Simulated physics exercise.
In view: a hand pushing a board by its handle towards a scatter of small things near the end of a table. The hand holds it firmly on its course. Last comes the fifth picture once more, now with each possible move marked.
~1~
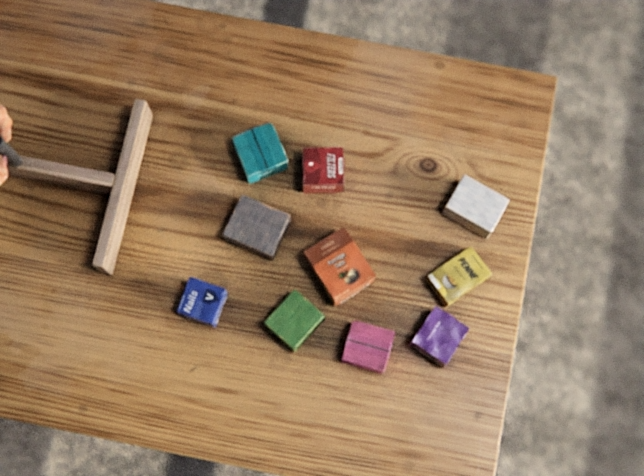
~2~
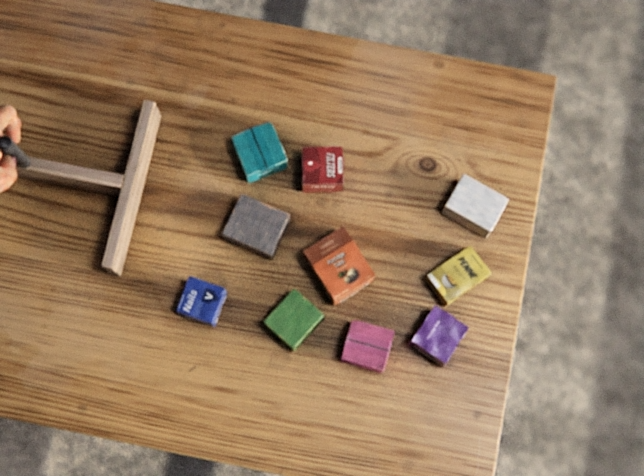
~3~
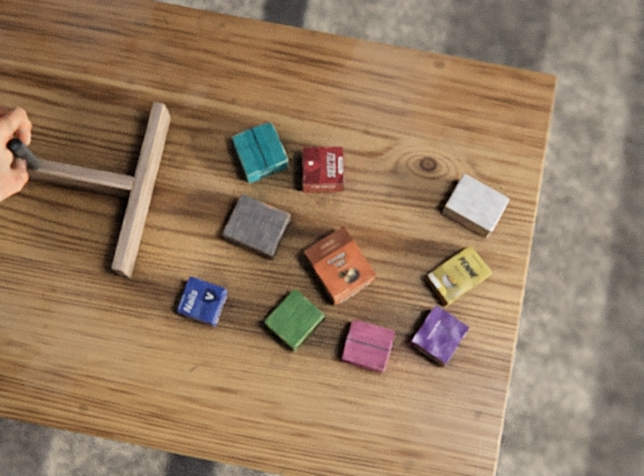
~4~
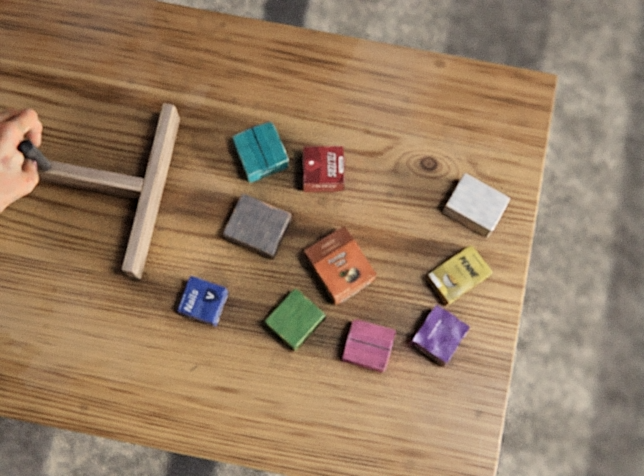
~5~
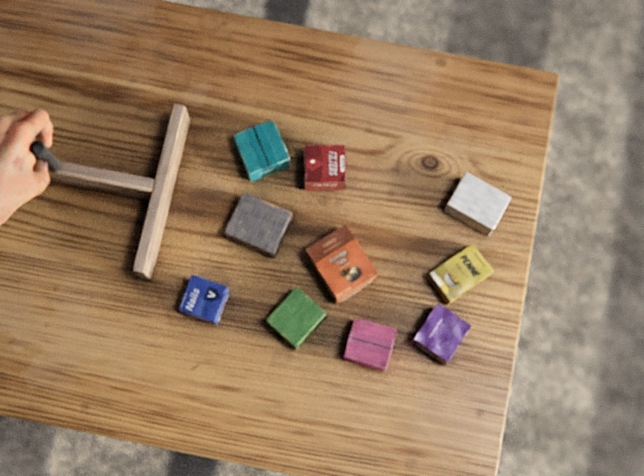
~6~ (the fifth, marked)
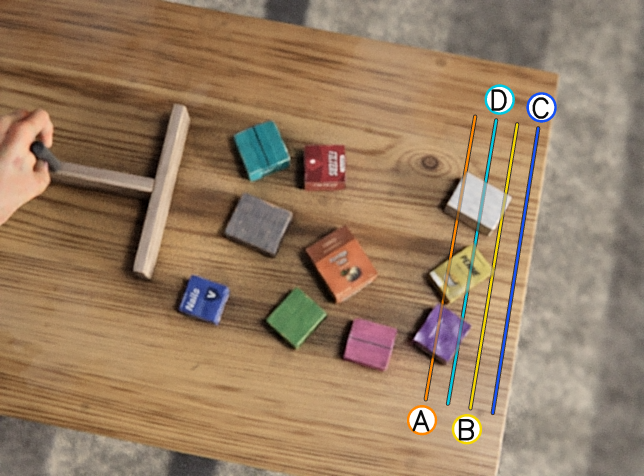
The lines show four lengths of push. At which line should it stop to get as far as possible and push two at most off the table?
Up to line A.
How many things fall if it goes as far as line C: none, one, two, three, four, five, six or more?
In all, six or more.
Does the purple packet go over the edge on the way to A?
No.
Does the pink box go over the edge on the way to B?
By then, no.
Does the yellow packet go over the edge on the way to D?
Yes.
On the marked copy, A at (451, 253); B at (495, 262); C at (516, 266); D at (473, 258).
Taking A. A third of the way, board (264, 207); blue box (240, 319); red box (348, 173).
Two thirds of the way, board (369, 227); yellow packet (500, 275); white block (495, 207).
When it is over, board (451, 243); white block over the edge; yellow packet over the edge; two fallen.
As for the rest, B drops four; C drops six; D drops four.
